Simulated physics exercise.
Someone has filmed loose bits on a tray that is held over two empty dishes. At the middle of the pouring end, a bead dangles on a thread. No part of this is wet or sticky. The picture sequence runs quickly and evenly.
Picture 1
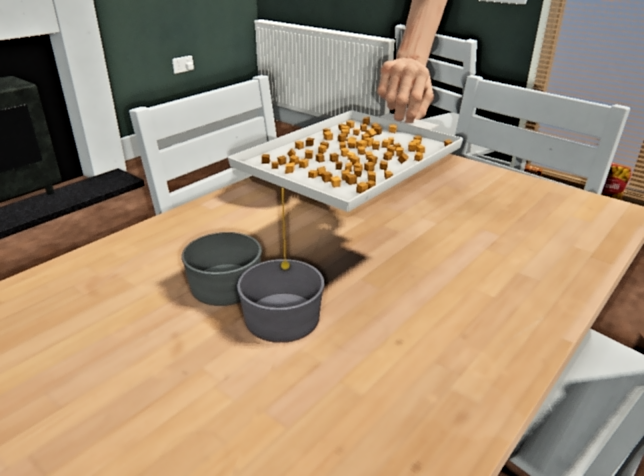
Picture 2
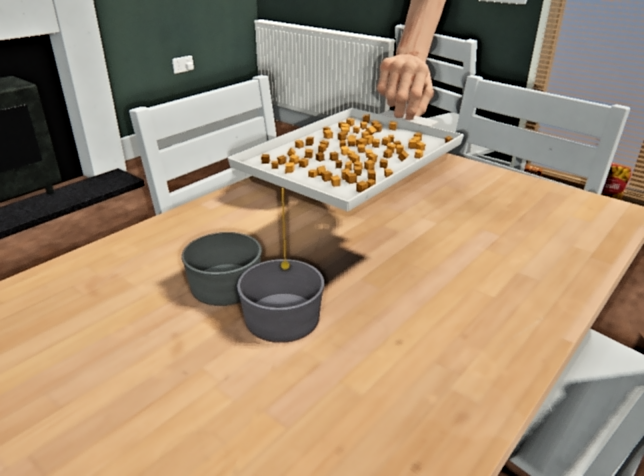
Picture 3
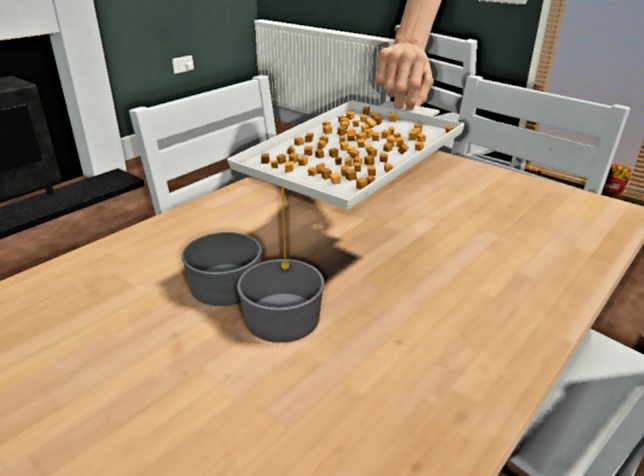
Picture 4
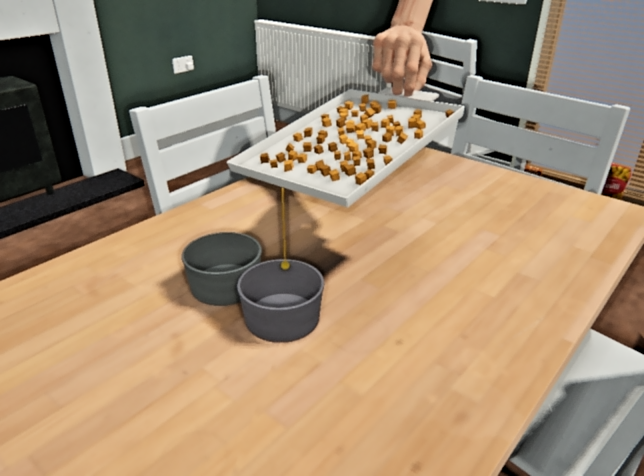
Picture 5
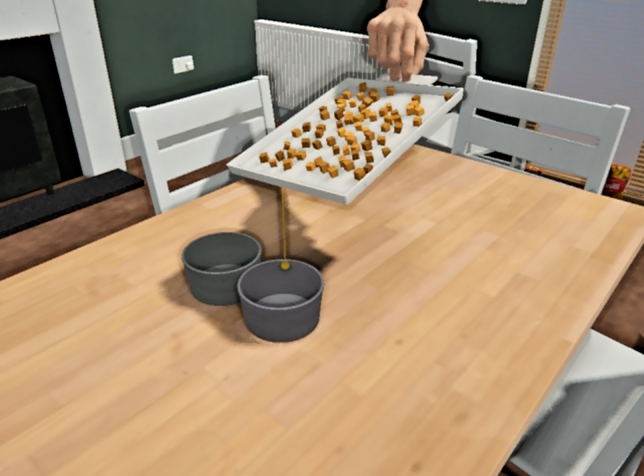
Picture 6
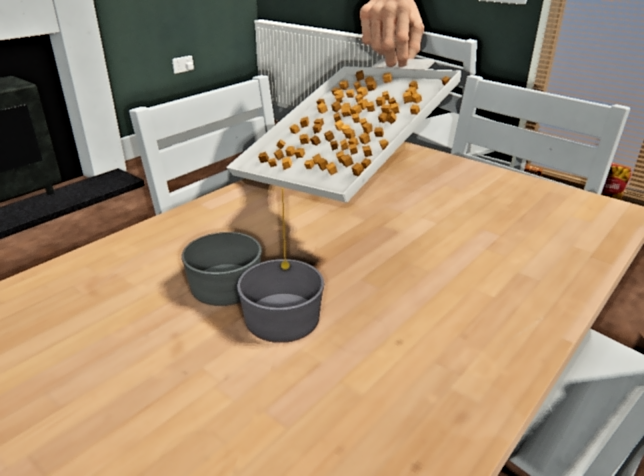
A hand grips the far end of a white tray scattered with small golden-brown cubes, above a pale wooden table in a room with white chairs, seen from slightly above. Two empty dark grey dishes sit side by side below the tray's near end, where a small bead hangs on a thread. The hand lifts the far end and shifts left, steadily tilting the tray, while the camera stays still.
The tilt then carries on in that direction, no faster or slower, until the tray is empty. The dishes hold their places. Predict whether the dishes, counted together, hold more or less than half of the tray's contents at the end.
The dishes will catch most of the load.
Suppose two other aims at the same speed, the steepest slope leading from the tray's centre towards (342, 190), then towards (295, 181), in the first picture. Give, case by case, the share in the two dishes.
Near 10 % and, after that, 40 %.
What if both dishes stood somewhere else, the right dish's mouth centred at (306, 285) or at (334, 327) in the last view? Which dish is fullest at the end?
In the first try it's the leftmost dish, and in the second it's the leftmost dish.
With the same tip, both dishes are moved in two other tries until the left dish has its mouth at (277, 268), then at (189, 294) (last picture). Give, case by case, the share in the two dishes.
In order, 30 % and 10 %.
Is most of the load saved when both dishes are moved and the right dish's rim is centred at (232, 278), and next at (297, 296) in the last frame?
So that's a greater portion the first time round, a greater portion the second.
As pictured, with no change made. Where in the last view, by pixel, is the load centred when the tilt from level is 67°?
The centre of the load shows up near (258, 163) in the last view.
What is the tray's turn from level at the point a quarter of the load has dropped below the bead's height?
Close to 80 degrees, I reckon.
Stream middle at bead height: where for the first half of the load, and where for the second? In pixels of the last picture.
I'd place the first part at (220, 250) and the rest at (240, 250).
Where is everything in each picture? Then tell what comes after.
In the first frame, corners of the pouring end at (230, 157) and (348, 201), level; middle of the load at (361, 151), croutons; left dish at (193, 282); right dish at (252, 317); bead on its thread at (285, 265).
In the second frame, corners of the pouring end at (230, 157) and (348, 200), level; middle of the load at (361, 149).
In the third frame, corners of the pouring end at (230, 159) and (347, 199), tipped barely, lowest at the left corner; middle of the load at (361, 144).
In the fourth frame, corners of the pouring end at (229, 161) and (346, 196), tipped a little, lowest at the left corner; middle of the load at (360, 135).
In the fifth frame, corners of the pouring end at (229, 164) and (345, 194), tipped clearly, lowest at the left corner; middle of the load at (359, 127).
In the sixth frame, corners of the pouring end at (229, 166) and (343, 193), tipped clearly, lowest at the left corner; middle of the load at (356, 119); left dish at (193, 282); right dish at (252, 317).
Soon after the last picture, tray tipped steeply; nearly all on the tray; a small part in the air.
A little later, tray tipped past a quarter turn; about half on the tray; a small part in the right dish; about a quarter in the left dish; a small part outside both; a small part in the air.
Later still, tray tipped past a quarter turn; about a quarter in the right dish; about half in the left dish; about a quarter outside both.
At rest, tray tipped past a quarter turn; about a quarter in the right dish; about half in the left dish; about a quarter outside both.
